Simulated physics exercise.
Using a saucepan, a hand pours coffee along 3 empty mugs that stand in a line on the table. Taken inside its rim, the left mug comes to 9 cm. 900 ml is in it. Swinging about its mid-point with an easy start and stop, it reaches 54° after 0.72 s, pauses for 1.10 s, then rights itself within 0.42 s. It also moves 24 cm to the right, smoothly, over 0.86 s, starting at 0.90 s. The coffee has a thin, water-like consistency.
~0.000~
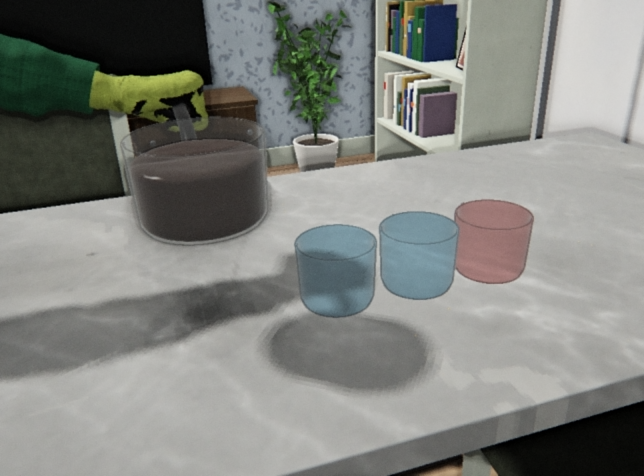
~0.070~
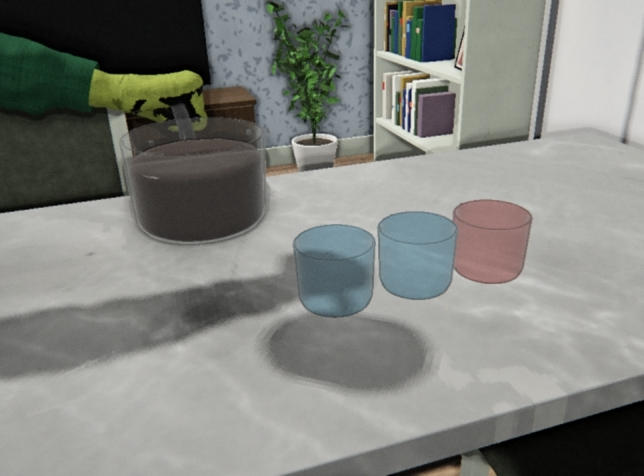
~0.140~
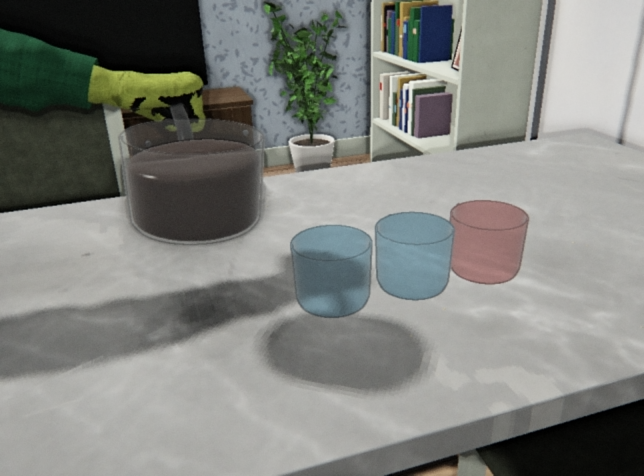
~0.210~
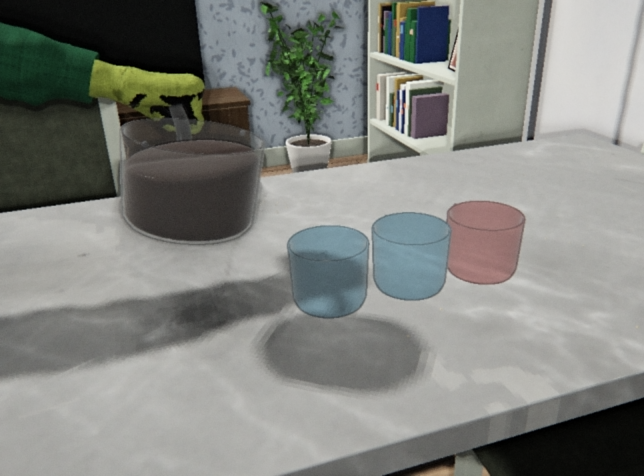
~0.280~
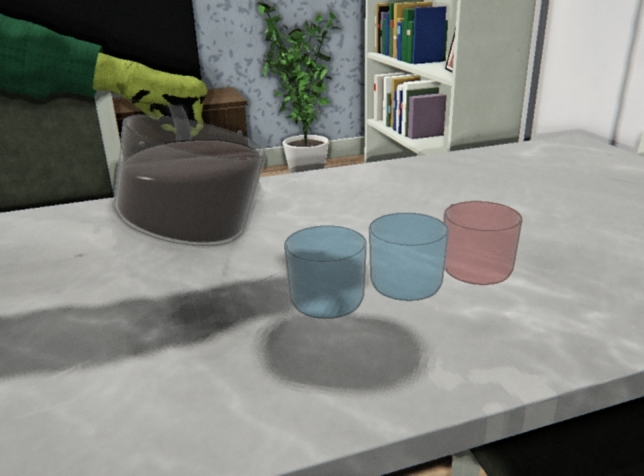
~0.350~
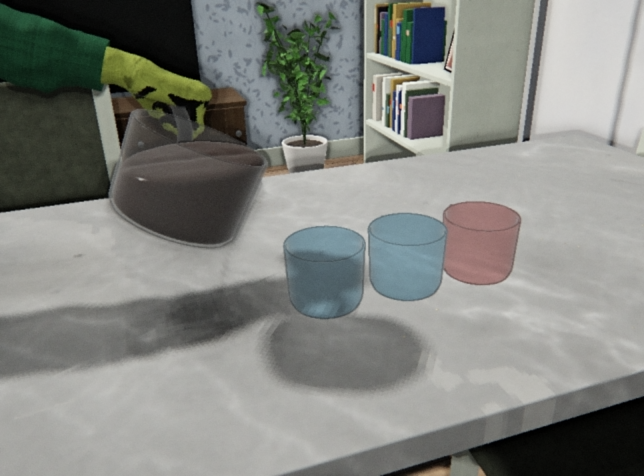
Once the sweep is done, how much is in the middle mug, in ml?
About 20 ml.
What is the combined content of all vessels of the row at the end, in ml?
Roughly 550 ml altogether.
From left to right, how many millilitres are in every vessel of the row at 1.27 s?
The left vessel holds about 380 ml, the middle about 0 ml and the right about 0 ml.
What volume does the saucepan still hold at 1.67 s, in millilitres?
Roughly 330 ml.
Then, 0.88 s in, the tilt is 54° and from the left they hold 240 ml, 0 ml, 0 ml, the saucepan 510 ml, and 35 ml is on the table.
Then, 1.27 s in, the tilt is 54° and from the left they hold 385 ml, 0 ml, 0 ml, the saucepan 455 ml, and 55 ml is on the table.
Then, 1.67 s in, the tilt is 54° and from the left they hold 385 ml, 20 ml, 60 ml, the saucepan 330 ml, and 65 ml is on the table.
Then, 2.11 s in, the tilt is 11° and from the left they hold 385 ml, 20 ml, 140 ml, the saucepan 280 ml, and 70 ml is on the table.
Finally, from the left they hold 385 ml, 20 ml, 140 ml, the saucepan 280 ml, and 70 ml is on the table.
